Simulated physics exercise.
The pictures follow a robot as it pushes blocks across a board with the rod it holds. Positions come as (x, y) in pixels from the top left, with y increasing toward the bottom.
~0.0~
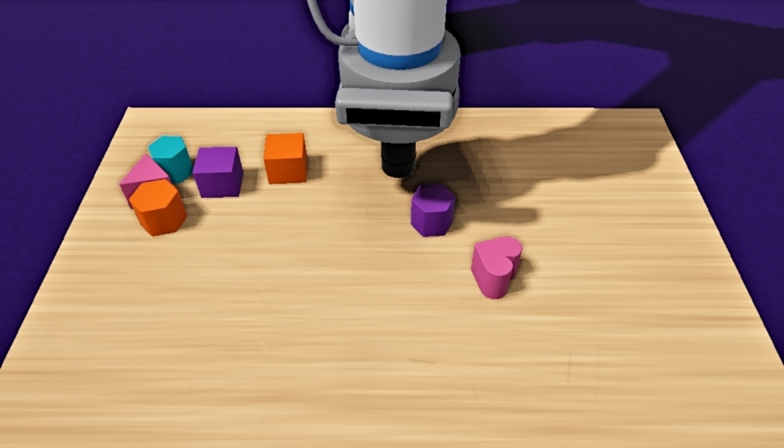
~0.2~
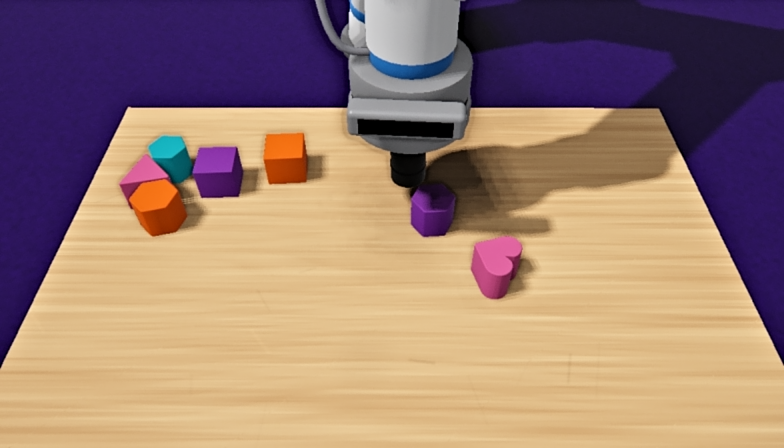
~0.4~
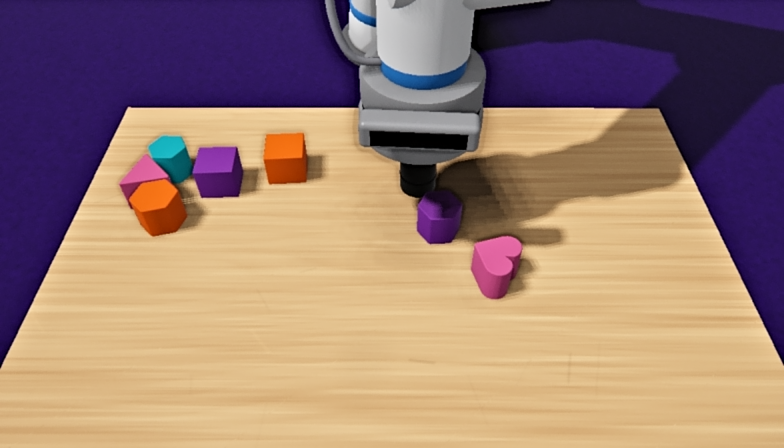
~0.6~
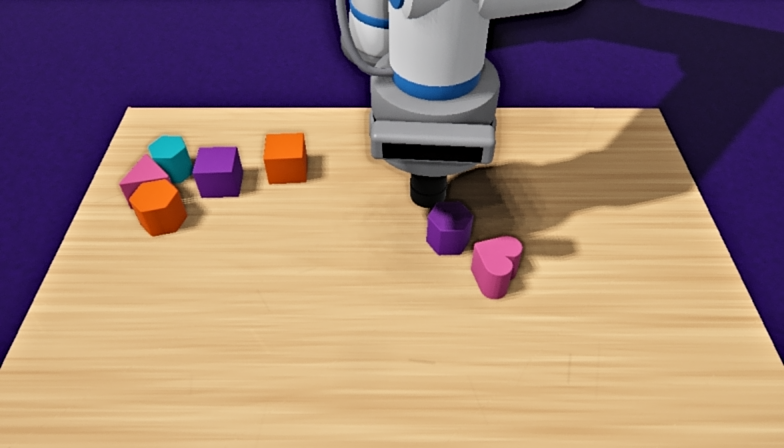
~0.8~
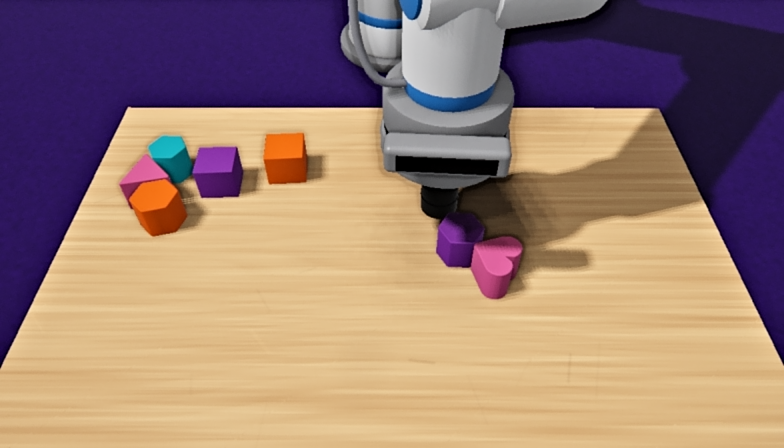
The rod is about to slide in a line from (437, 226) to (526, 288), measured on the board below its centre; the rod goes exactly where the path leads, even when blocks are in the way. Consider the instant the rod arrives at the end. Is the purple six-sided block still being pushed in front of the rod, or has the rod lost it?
Shed along the way.
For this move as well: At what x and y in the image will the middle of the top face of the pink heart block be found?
The pink heart block ends near (541, 302).
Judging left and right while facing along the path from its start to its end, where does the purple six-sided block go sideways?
It is displaced to the right.
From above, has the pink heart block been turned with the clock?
Short answer: No.
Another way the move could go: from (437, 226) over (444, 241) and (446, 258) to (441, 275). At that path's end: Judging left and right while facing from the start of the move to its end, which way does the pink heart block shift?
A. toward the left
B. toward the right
Choice A: Toward the left.
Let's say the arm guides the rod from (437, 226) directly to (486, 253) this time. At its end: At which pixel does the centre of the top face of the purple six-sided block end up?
Roughly at (484, 258).
On the path given first. One third of the way, rod (468, 227); purple six-sided block (480, 252), turned 35° clockwise; pink heart block (517, 275), turned 40° anticlockwise.
Two thirds of the way, rod (499, 248); purple six-sided block (486, 271), turned 75° clockwise; pink heart block (530, 286), turned 45° anticlockwise.
At the end, rod (532, 270); purple six-sided block (486, 274), turned 90° clockwise; pink heart block (541, 302), turned 25° anticlockwise.
